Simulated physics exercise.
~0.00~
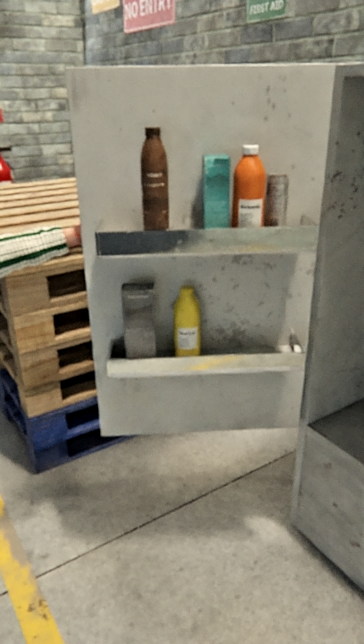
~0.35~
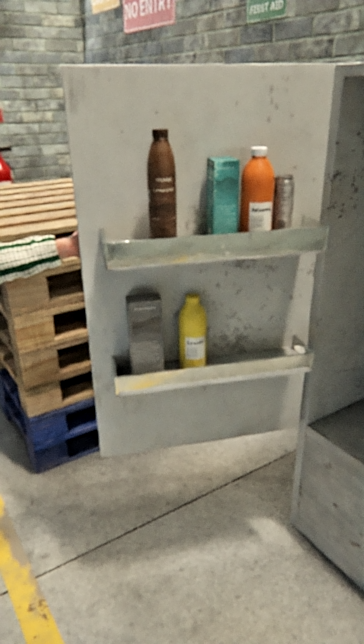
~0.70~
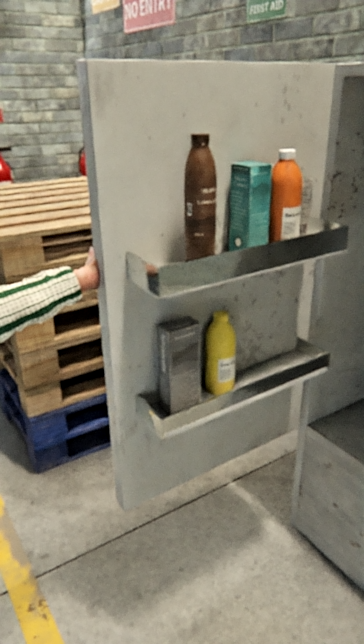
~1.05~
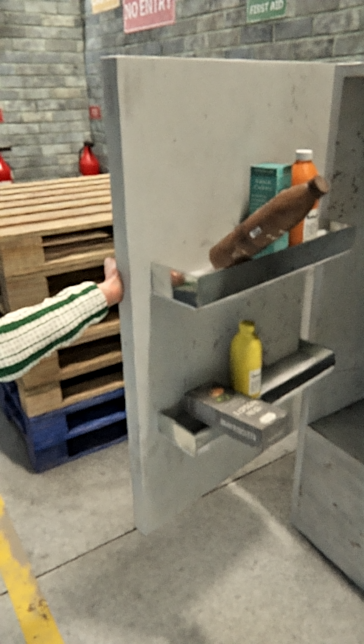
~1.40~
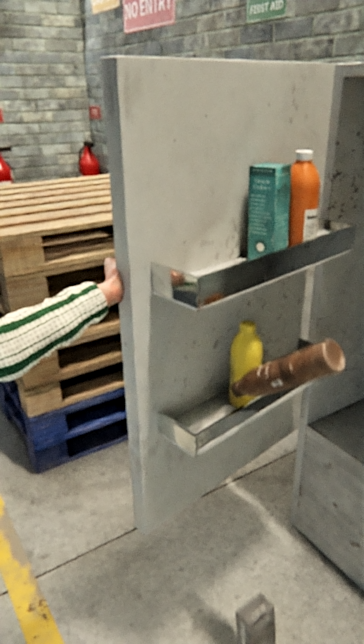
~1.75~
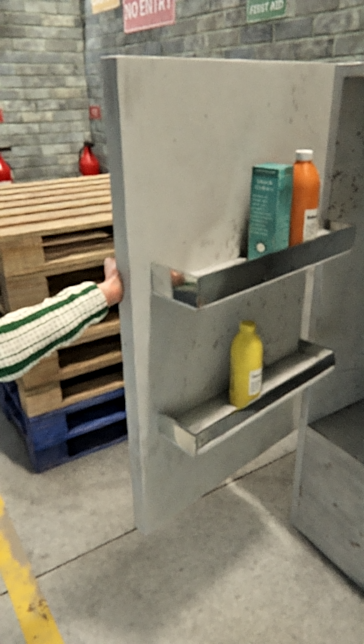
In a warehouse, a hand swings a locker door and two containers tumble off its racks.
